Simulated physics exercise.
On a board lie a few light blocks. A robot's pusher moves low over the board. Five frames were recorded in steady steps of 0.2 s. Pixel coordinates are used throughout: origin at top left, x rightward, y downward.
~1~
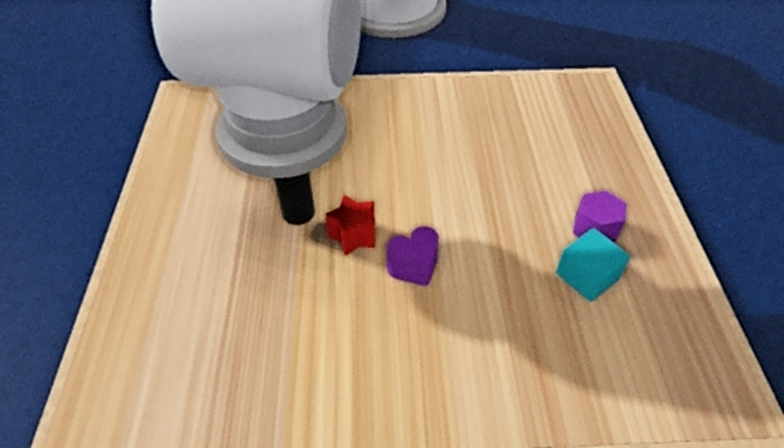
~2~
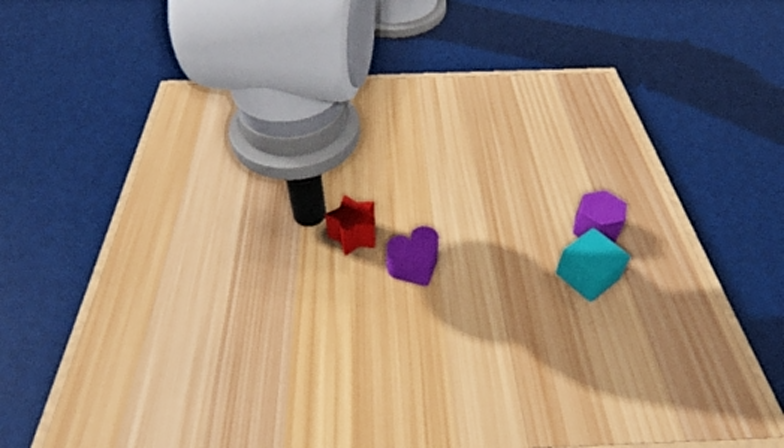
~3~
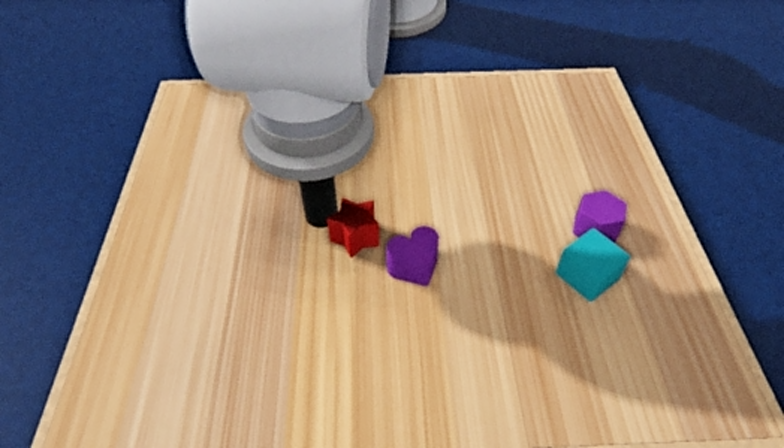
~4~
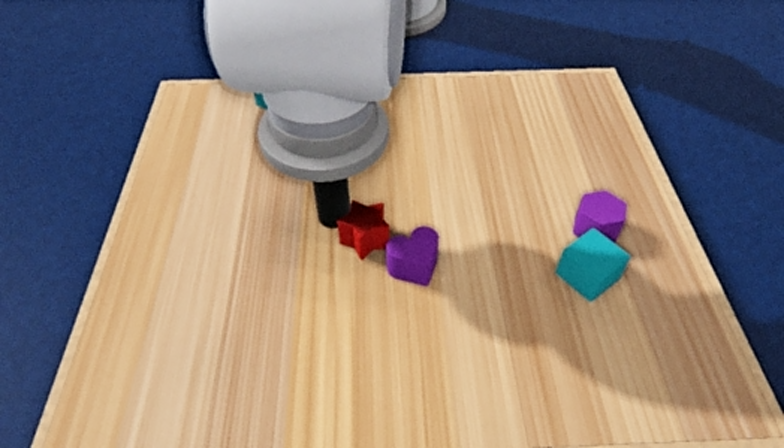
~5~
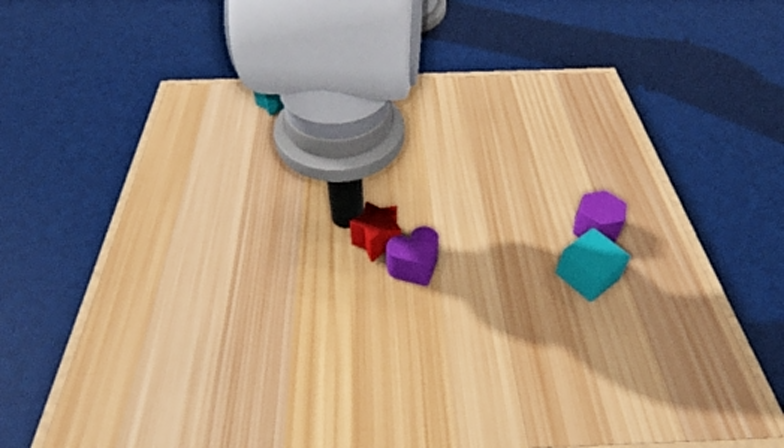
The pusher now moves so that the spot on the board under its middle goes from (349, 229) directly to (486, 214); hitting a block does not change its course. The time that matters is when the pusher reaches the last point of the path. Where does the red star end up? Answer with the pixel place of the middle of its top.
Near (425, 224).
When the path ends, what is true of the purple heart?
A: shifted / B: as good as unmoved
My answer is option A.
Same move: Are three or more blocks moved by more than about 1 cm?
No - that is not the case.
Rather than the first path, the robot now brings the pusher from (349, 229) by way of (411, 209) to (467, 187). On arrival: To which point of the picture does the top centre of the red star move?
Just about (403, 216).
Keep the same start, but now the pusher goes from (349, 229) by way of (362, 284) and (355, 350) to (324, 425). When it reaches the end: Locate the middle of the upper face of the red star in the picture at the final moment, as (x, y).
Its top face will be centred at roughly (395, 253).
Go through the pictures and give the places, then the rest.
Pusher's lower end at (299, 213); red star at (352, 213); purple heart at (415, 244), in the first picture.
Pusher at (310, 215); blocks still, in the second picture.
Pusher at (322, 216); red star at (354, 214), in the third picture.
Pusher at (335, 217); red star at (364, 217), in the fourth picture.
Pusher at (348, 217); red star at (377, 219); purple heart at (415, 244), in the fifth picture.
What follows on the original path. One third of the way, pusher at (396, 212); red star at (412, 224), turned 35° clockwise; purple heart at (427, 253), turned 10° clockwise.
Two thirds of the way, pusher at (443, 207); red star at (425, 224), turned 70° clockwise; purple heart at (428, 256), turned 10° clockwise.
At the end, pusher at (488, 202); red star at (425, 224), turned 70° clockwise; purple heart at (428, 256), turned 10° clockwise.
